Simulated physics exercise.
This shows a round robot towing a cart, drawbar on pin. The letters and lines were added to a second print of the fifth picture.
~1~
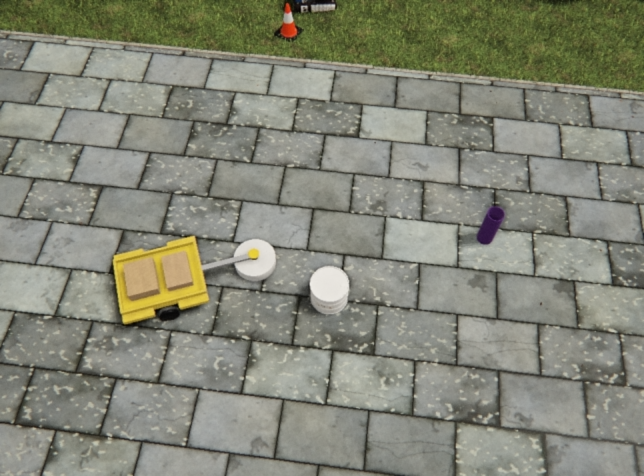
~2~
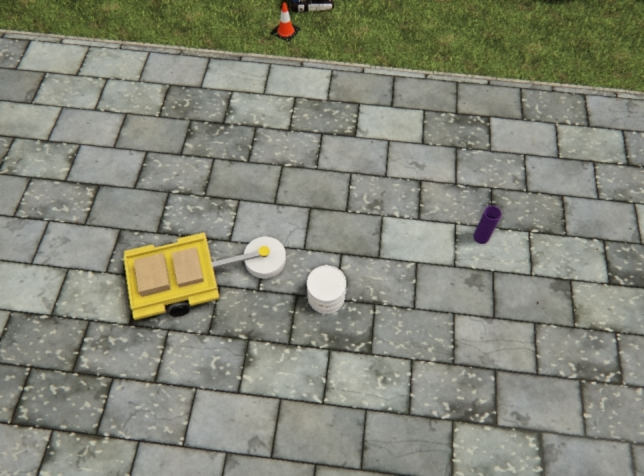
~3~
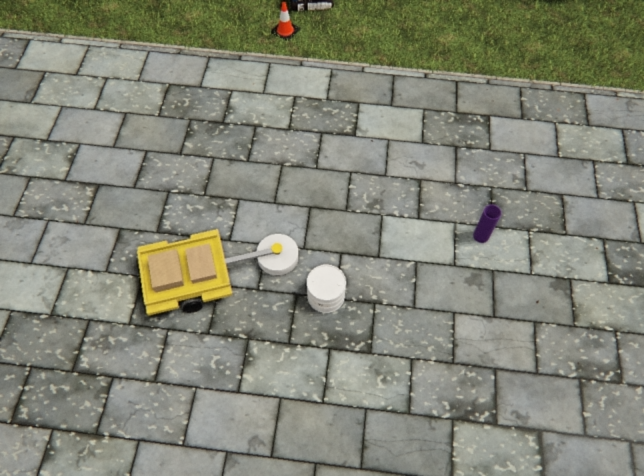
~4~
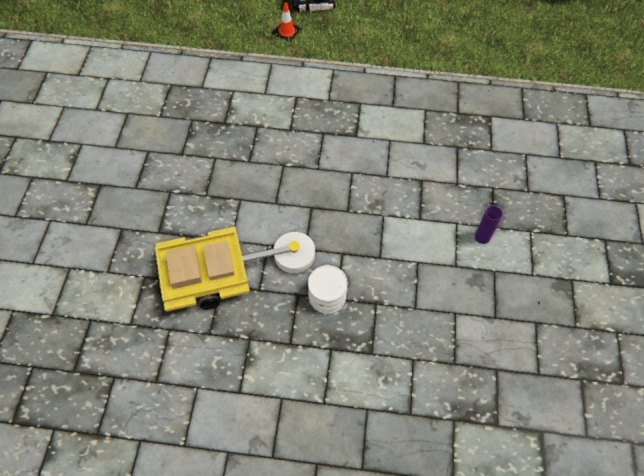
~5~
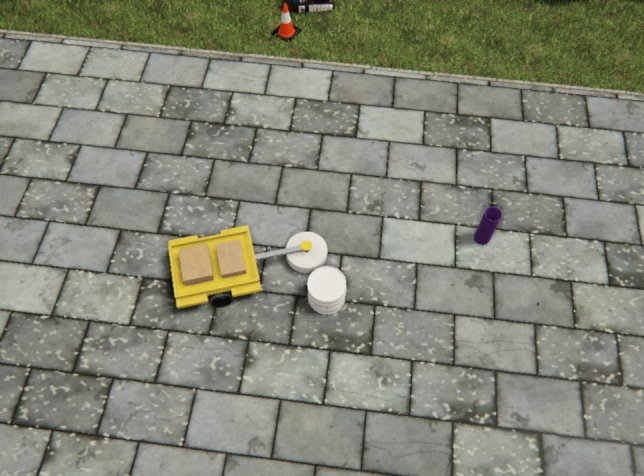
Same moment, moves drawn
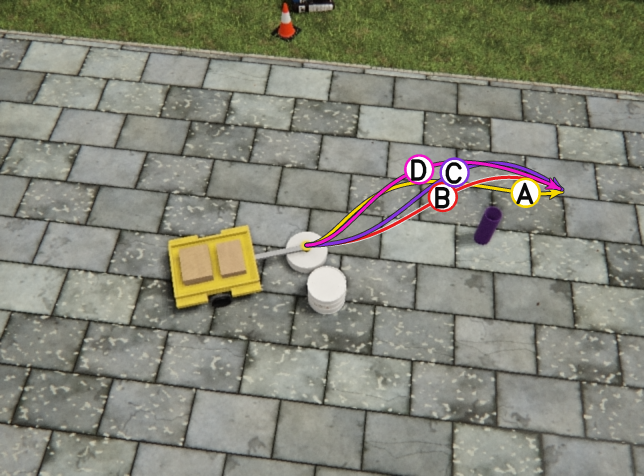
A yellow cart and the round white robot towing it move slowly right across gray paving.
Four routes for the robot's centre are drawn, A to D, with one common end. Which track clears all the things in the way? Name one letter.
D is the clean one.
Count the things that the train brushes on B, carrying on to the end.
Two.
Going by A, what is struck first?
First the purple post.
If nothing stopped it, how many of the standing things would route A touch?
One.
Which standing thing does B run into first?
It meets the white tub.
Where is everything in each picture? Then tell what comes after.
The first picture shows purple post (485, 238); white tub (329, 297); robot (255, 259).
The second picture shows robot (265, 256); yellow cart (171, 274); purple post (481, 237).
The third picture shows robot (278, 253); yellow cart (184, 270); purple post (481, 236).
The fourth picture shows robot (294, 251); yellow cart (201, 267); purple post (483, 237).
The fifth picture shows robot (307, 251); yellow cart (214, 264); purple post (482, 238); white tub (326, 297).
On the marked copy, A from (307, 245) via (422, 182) to (562, 192); B from (307, 245) via (431, 204) to (560, 189); C from (307, 245) via (433, 186) to (562, 190); D from (307, 245) via (419, 169) to (560, 189).
Taking D. A third of the way, robot (386, 194), cart (313, 230).
Two thirds of the way, robot (474, 169), cart (398, 187).
When it is over, robot (560, 197), cart (476, 181); nothing has been touched.
As for the rest, A meets the purple post; B meets the purple post and white tub; C meets the white tub.
